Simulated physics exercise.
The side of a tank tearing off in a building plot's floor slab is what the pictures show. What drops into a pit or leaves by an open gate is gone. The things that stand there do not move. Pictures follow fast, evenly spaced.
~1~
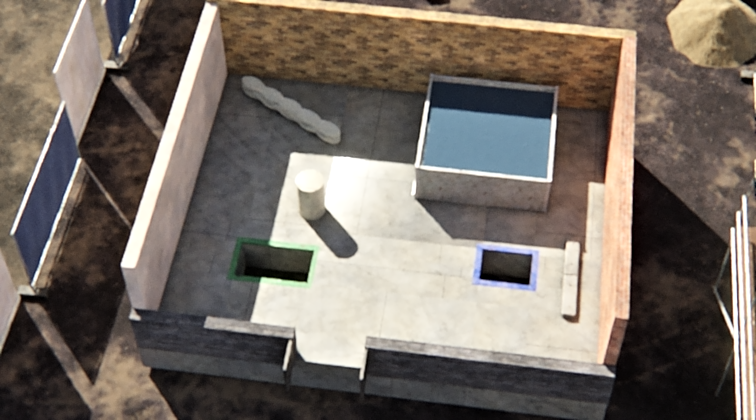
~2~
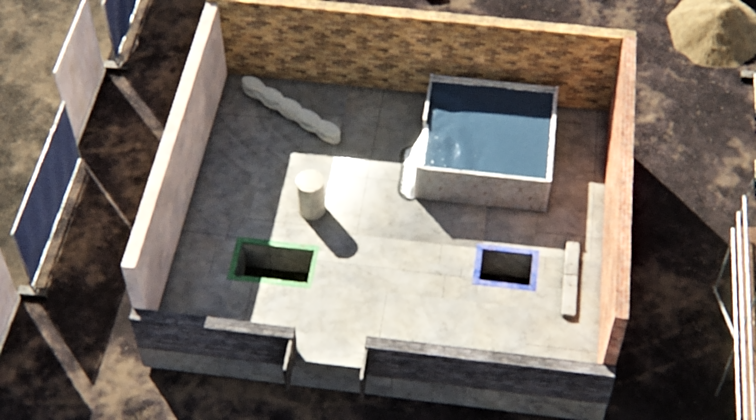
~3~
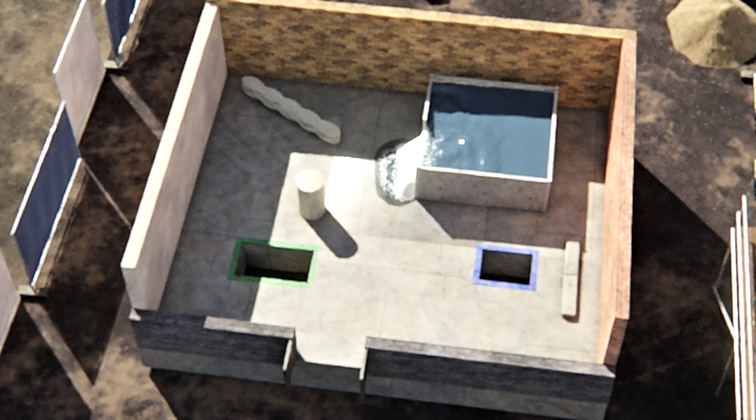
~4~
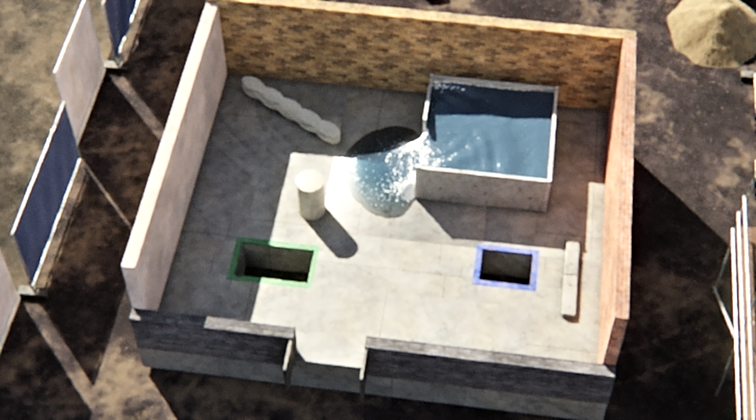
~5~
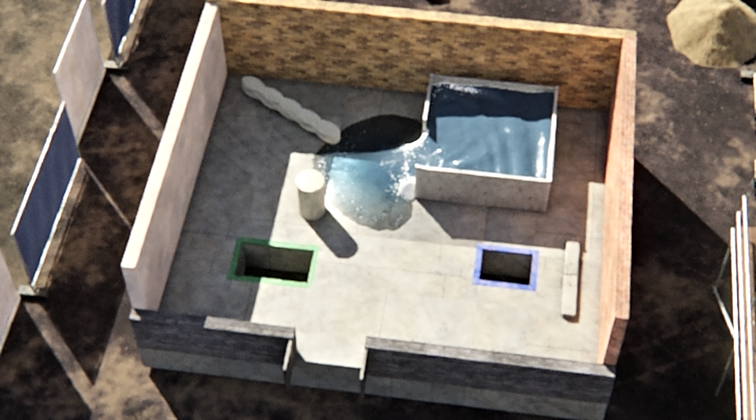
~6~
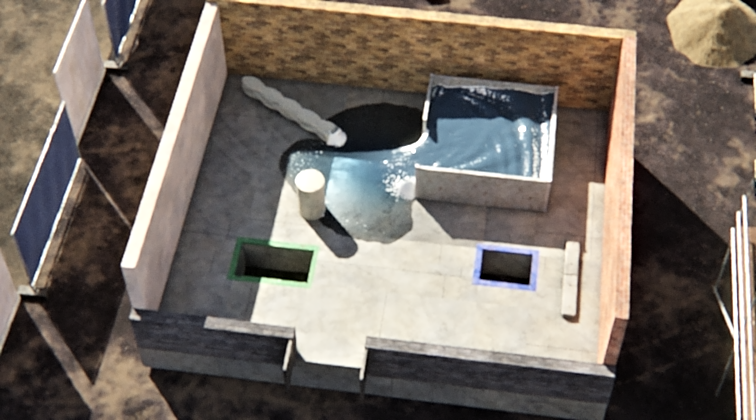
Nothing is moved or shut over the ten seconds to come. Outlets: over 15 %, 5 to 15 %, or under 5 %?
In order: The gate will drain shy of five per cent. The green pit will drain in excess of fifteen per cent. The blue pit will drain shy of five per cent.
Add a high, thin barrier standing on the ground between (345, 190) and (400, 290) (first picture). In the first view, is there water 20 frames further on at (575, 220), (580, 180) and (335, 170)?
In that order, I'd expect them to be kept clear of the flood, kept clear of the flood and reached by the flood.
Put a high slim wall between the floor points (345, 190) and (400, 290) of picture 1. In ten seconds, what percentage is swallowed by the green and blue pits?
Green 8 %, blue 6 %.
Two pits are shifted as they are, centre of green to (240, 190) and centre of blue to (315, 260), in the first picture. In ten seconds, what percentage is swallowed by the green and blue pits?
Per cent by pit - green: 40 / blue: 15.
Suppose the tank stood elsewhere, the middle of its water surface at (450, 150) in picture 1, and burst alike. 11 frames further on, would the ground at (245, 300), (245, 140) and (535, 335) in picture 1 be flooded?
Spot 1 unwetted, spot 2 wetted, spot 3 unwetted.
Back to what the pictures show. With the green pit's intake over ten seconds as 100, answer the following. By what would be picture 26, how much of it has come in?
About 30 %.
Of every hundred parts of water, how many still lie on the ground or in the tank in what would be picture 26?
92 %.
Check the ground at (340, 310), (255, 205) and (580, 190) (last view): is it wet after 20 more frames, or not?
Taking them in the order given: Swamped, then swamped, then spared.
A moment on, water covers 30 % of the floor; the gate 0 %, the green pit 0 %, the blue pit 0 %.
Next, water covers 40 % of the floor; the gate 0 %, the green pit 3 %, the blue pit 0 %.
Then, water covers 50 % of the floor; the gate 1 %, the green pit 6 %, the blue pit 0 %.
Later, water covers 60 % of the floor; the gate 2 %, the green pit 13 %, the blue pit 0 %.
In the end, water covers 95 % of the floor; the gate 3 %, the green pit 22 %, the blue pit 1 %.
